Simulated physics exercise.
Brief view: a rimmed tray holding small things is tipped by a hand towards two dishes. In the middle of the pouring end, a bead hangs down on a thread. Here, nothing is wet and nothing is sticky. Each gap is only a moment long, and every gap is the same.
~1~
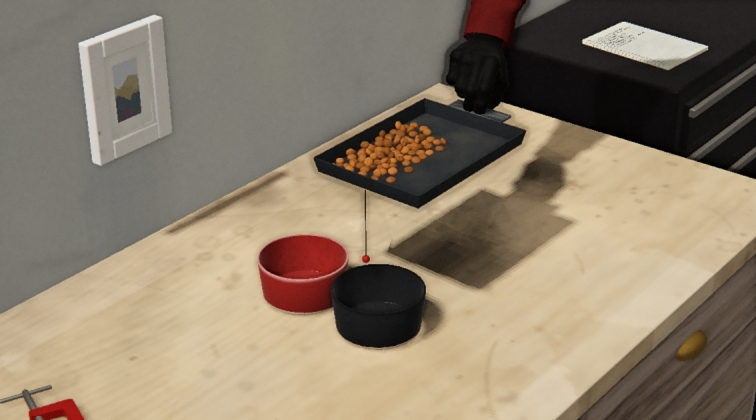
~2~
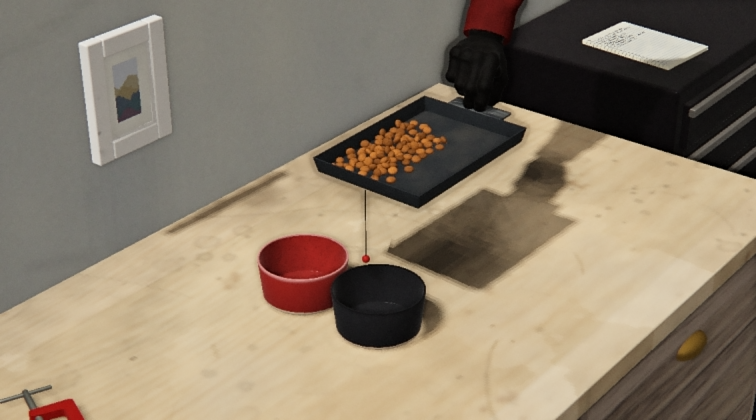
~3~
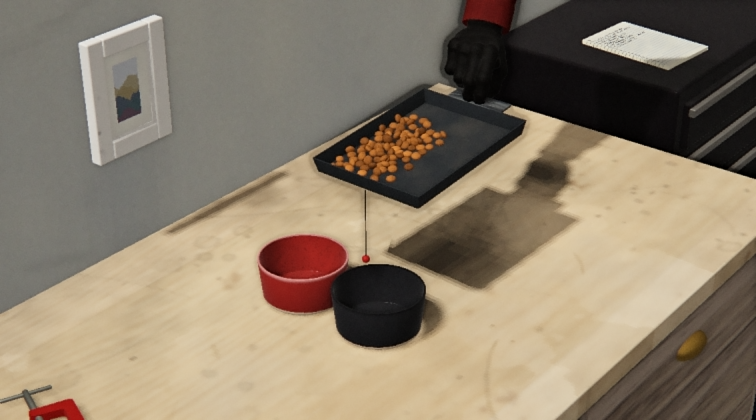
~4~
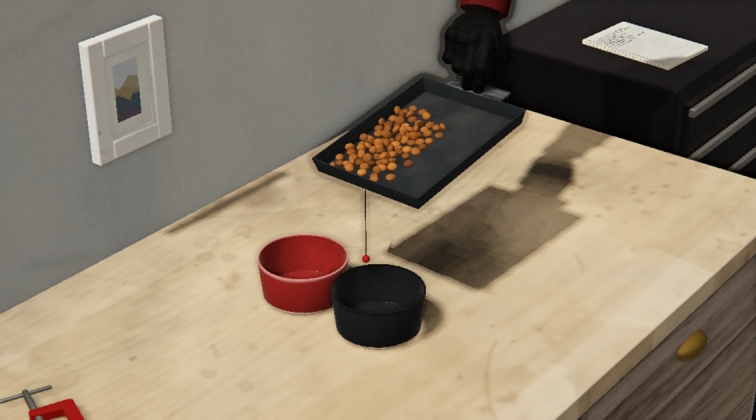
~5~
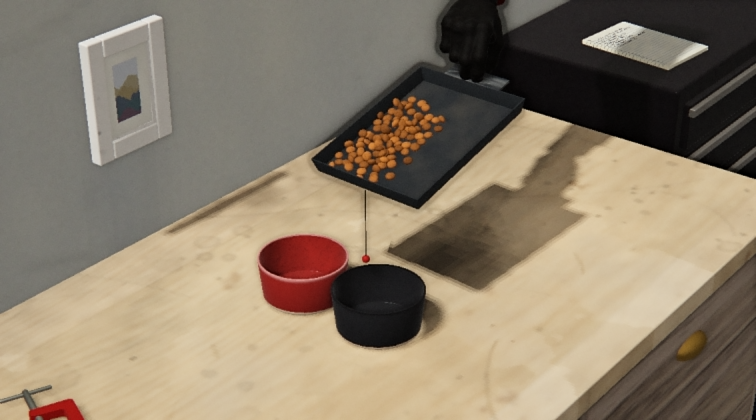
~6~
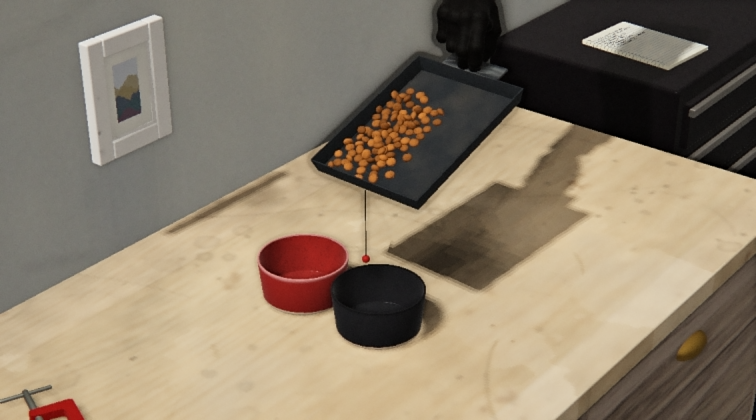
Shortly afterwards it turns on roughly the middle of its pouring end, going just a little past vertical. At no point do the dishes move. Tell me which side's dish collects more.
The right side's.
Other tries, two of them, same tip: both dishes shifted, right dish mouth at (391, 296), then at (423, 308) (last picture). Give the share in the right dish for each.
Close to 40 in a hundred, then close to 20 in a hundred.
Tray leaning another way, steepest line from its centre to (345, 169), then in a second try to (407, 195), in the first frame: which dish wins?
Results - the dish on the left side first, the dish on the right side second.
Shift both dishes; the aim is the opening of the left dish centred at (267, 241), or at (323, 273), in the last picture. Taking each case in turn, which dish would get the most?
Try 1 - the dish at right; try 2 - the dish at left.
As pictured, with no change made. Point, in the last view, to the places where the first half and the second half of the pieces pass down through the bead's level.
At (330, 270) for the first part, then at (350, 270) for the others.
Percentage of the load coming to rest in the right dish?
Result: Near 50 %.
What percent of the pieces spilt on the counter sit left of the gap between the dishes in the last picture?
Roughly 80 %.
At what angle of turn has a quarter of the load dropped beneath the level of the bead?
Roughly 95 degrees from level.
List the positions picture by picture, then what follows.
The first frame shows corners of the pouring end near (318, 157) and (418, 194), level; middle of the load near (388, 151), bits of cat kibble; left dish near (273, 290); right dish near (349, 324); bead on its thread near (366, 259).
The second frame shows corners of the pouring end near (318, 157) and (418, 194), level; middle of the load near (388, 150).
The third frame shows corners of the pouring end near (318, 157) and (418, 194), tipped barely, level across its low end; middle of the load near (388, 147).
The fourth frame shows corners of the pouring end near (317, 158) and (417, 195), tipped a little, level across its low end; middle of the load near (387, 143).
The fifth frame shows corners of the pouring end near (316, 158) and (416, 196), tipped a little, level across its low end; middle of the load near (386, 139).
The sixth frame shows corners of the pouring end near (315, 158) and (416, 197), tipped clearly, level across its low end; middle of the load near (385, 135); left dish near (273, 290); right dish near (349, 324).
Shortly afterwards, tray tipped steeply; the whole lot on the tray.
Next, tray tipped right over; near two thirds on the tray; a little in the right dish; a little in the left dish; a little outside both; a little in the air.
Some moments later, tray tipped past a quarter turn; near half in the right dish; near a quarter in the left dish; near a quarter outside both.
In the end, tray tipped past a quarter turn; near half in the right dish; near a quarter in the left dish; near a quarter outside both.
